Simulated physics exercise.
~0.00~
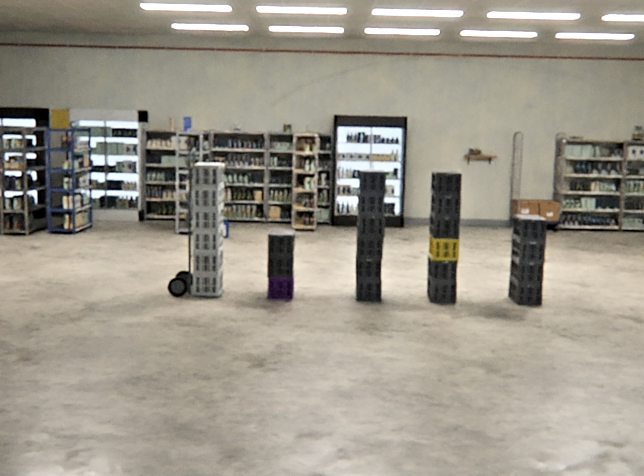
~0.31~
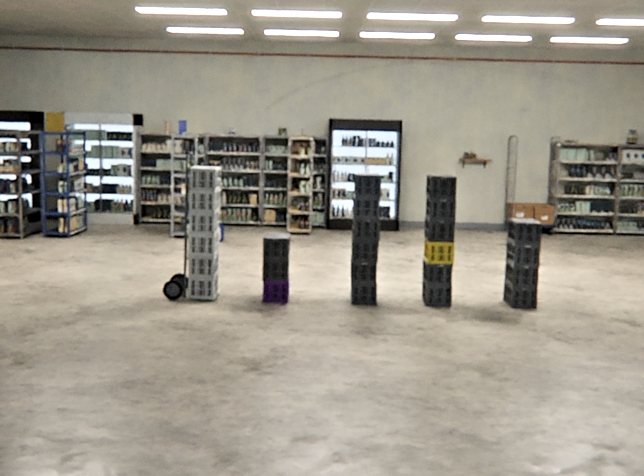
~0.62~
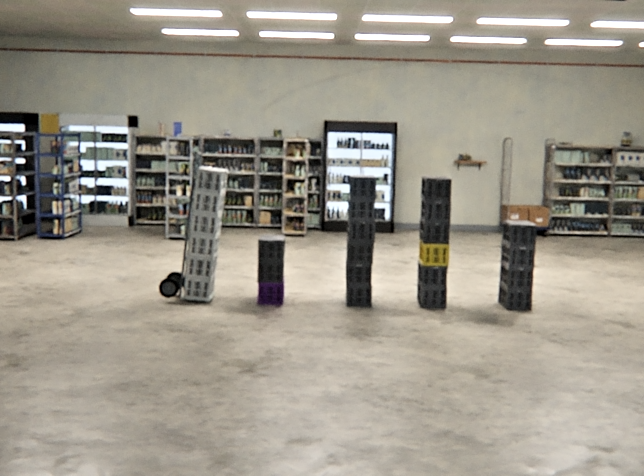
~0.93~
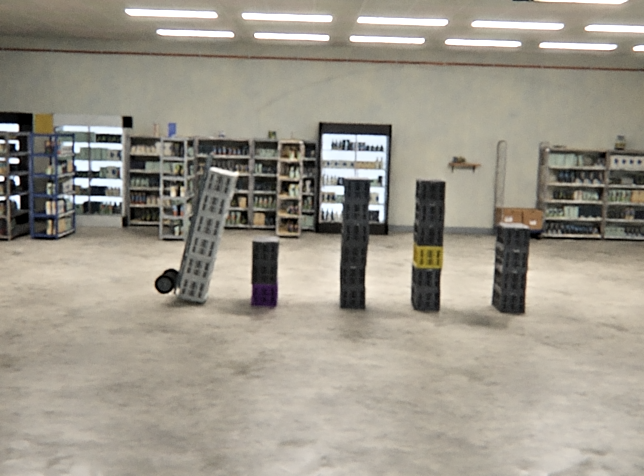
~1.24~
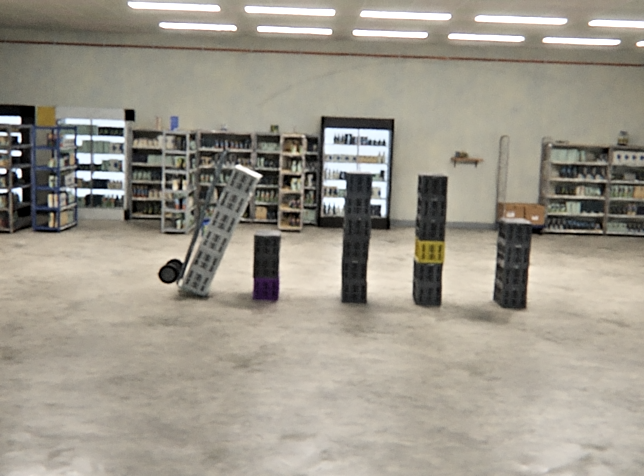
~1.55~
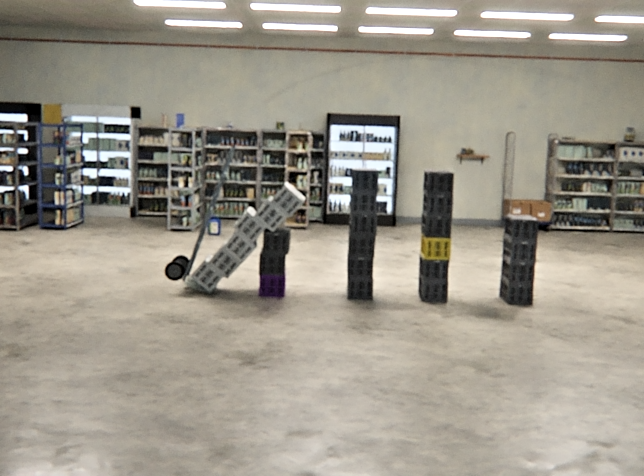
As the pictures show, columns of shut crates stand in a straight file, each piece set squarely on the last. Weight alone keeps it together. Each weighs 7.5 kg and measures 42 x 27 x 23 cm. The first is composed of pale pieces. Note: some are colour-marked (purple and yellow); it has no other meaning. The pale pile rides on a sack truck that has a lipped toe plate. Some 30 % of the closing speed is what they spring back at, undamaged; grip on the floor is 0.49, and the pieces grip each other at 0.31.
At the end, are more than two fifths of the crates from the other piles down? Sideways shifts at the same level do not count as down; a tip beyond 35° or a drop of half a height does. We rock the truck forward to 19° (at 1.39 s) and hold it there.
No.
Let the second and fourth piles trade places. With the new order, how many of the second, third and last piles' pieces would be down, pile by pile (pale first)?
Down per pile: Second 5, third 5, last 2.
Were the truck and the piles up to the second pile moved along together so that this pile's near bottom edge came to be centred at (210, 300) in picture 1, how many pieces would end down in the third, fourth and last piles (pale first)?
In that case third 0, fourth 0, last 0.
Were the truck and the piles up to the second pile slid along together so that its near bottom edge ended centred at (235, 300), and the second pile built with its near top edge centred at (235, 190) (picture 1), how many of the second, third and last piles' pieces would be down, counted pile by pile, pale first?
You'd get second 4, third 0 and last 0.
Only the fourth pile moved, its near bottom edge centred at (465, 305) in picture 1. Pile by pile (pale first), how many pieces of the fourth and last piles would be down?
In that case the fourth pile would have 0 down and the last 0.
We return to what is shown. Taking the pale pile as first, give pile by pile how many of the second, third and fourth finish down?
As for pieces, it's second 2, third 0 and fourth 0.
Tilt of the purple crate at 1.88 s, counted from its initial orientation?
About 5°.
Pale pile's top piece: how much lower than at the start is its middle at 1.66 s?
About 40 cm.
Around 1.66 s, 5 of the pale pile down; none of the 19 other crates down, 2 disturbed.
Around 1.88 s, 6 of the pale pile down; none of the 19 other crates down, 5 disturbed; purple crate tipped 5°.
Around 2.18 s, 6 of the pale pile down; none of the 19 other crates down, 6 disturbed; purple crate tipped 17°.
Around 2.94 s, 6 of the pale pile down; 2 of the 19 other crates down.
Finally (4.7 s), 6 of the pale pile down; 2 of the 19 other crates down; purple crate unmoved; yellow crate unmoved. That is 11 per cent. Seen by the last camera, middles, purple crate near (274, 282), yellow crate near (435, 246).
